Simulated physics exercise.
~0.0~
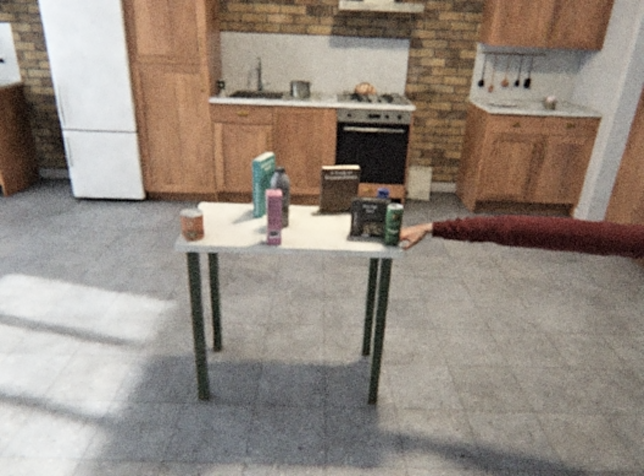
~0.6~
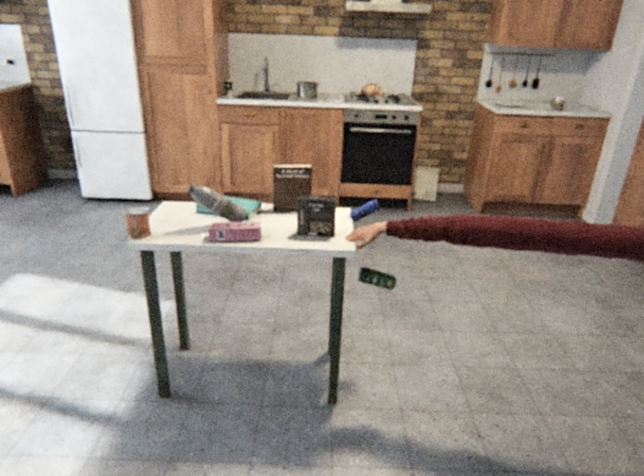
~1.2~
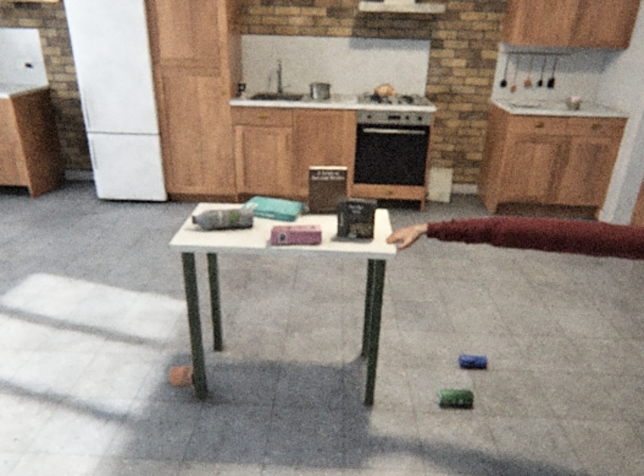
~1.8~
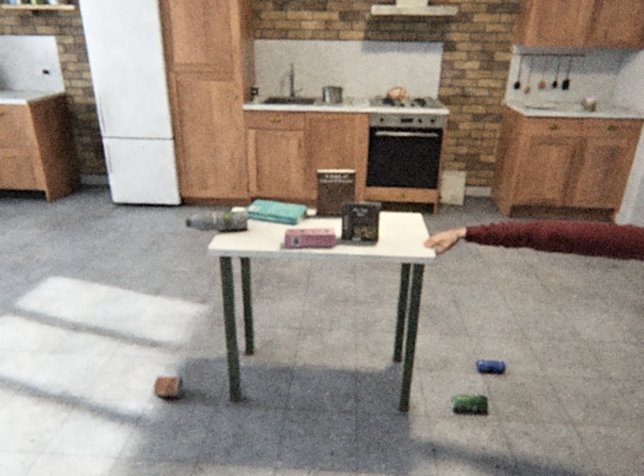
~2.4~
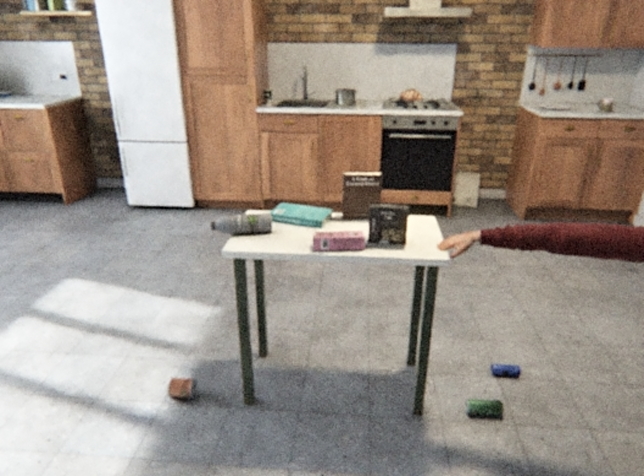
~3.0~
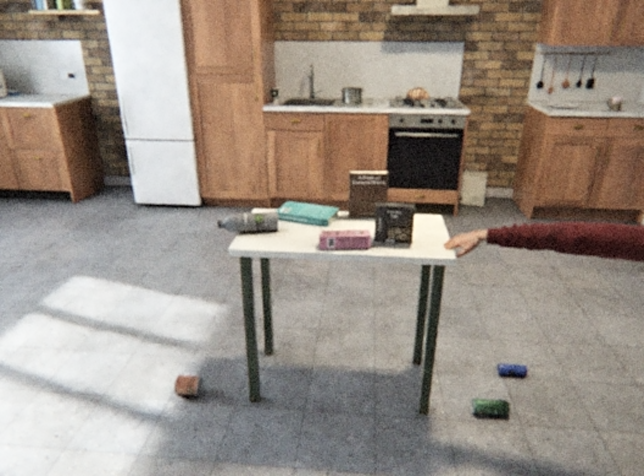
A hand jerks a small table, toppling several items and sending three onto the floor.
